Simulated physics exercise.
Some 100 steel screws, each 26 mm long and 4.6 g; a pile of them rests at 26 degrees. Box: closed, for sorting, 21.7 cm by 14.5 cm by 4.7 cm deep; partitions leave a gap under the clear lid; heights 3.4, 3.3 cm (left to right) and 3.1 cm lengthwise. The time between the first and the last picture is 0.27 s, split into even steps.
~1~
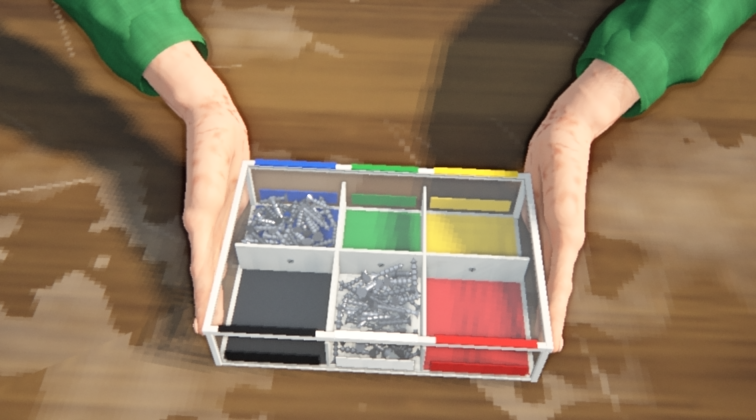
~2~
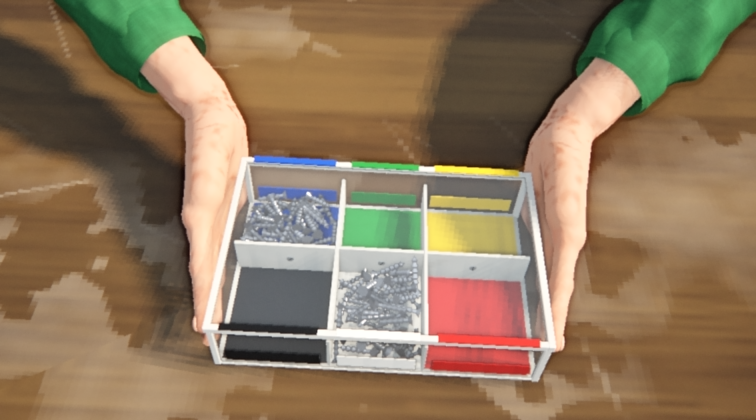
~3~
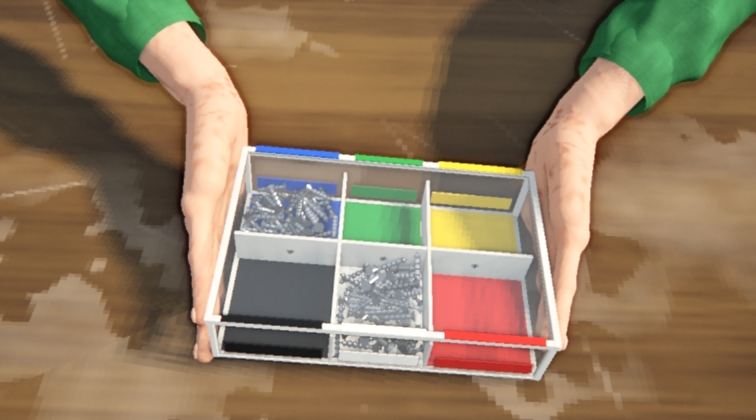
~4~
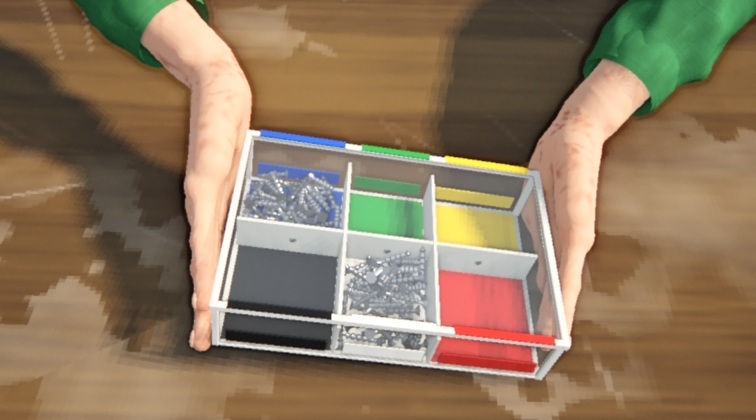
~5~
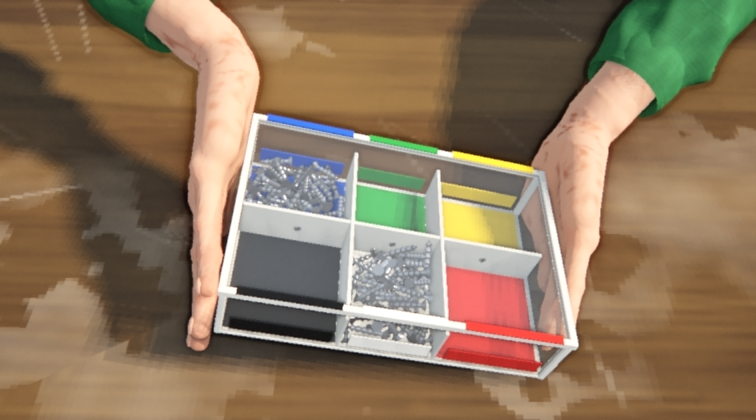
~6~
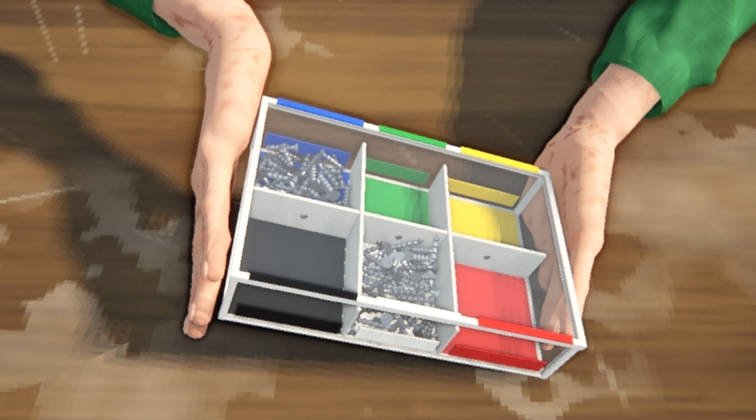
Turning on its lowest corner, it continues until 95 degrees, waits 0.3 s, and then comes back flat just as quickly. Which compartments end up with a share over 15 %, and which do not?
In order: Red compartment: Stays behind the line; blue compartment: Crosses the line; green compartment: Stays behind the line; yellow compartment: Stays behind the line; white compartment: Crosses the line; black compartment: Stays behind the line.
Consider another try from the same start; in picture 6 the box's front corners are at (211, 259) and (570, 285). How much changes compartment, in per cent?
That gives some 15 per cent.
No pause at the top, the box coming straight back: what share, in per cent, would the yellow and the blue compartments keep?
Result - yellow: 10 %, blue: 45 %.
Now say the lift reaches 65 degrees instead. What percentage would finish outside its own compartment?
About 0 per cent.
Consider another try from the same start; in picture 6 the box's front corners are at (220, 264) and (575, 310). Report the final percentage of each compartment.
Final shares: Red 0%, blue 45%, green 0%, yellow 10%, white 40%, black 0%.
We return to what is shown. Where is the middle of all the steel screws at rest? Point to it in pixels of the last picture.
About (376, 269).
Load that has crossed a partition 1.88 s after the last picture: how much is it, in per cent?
It comes to some 10 per cent.
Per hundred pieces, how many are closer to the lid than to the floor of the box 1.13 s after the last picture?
Close to 50 in a hundred.
Then, 1.13 s after the last picture, tilt 95 degrees; red 5 %, blue 45 %, yellow 5 %, white 45 %.
Then, 1.88 s after the last picture, tilt 48 degrees; red 5 %, blue 45 %, yellow 5 %, white 45 %.
Then, 2.65 s after the last picture, tilt 0 degrees; red 5 %, blue 45 %, yellow 5 %, white 45 %.
In the end, red 5 %, blue 45 %, green 0 %, yellow 5 %, white 45 %, black 0 %.
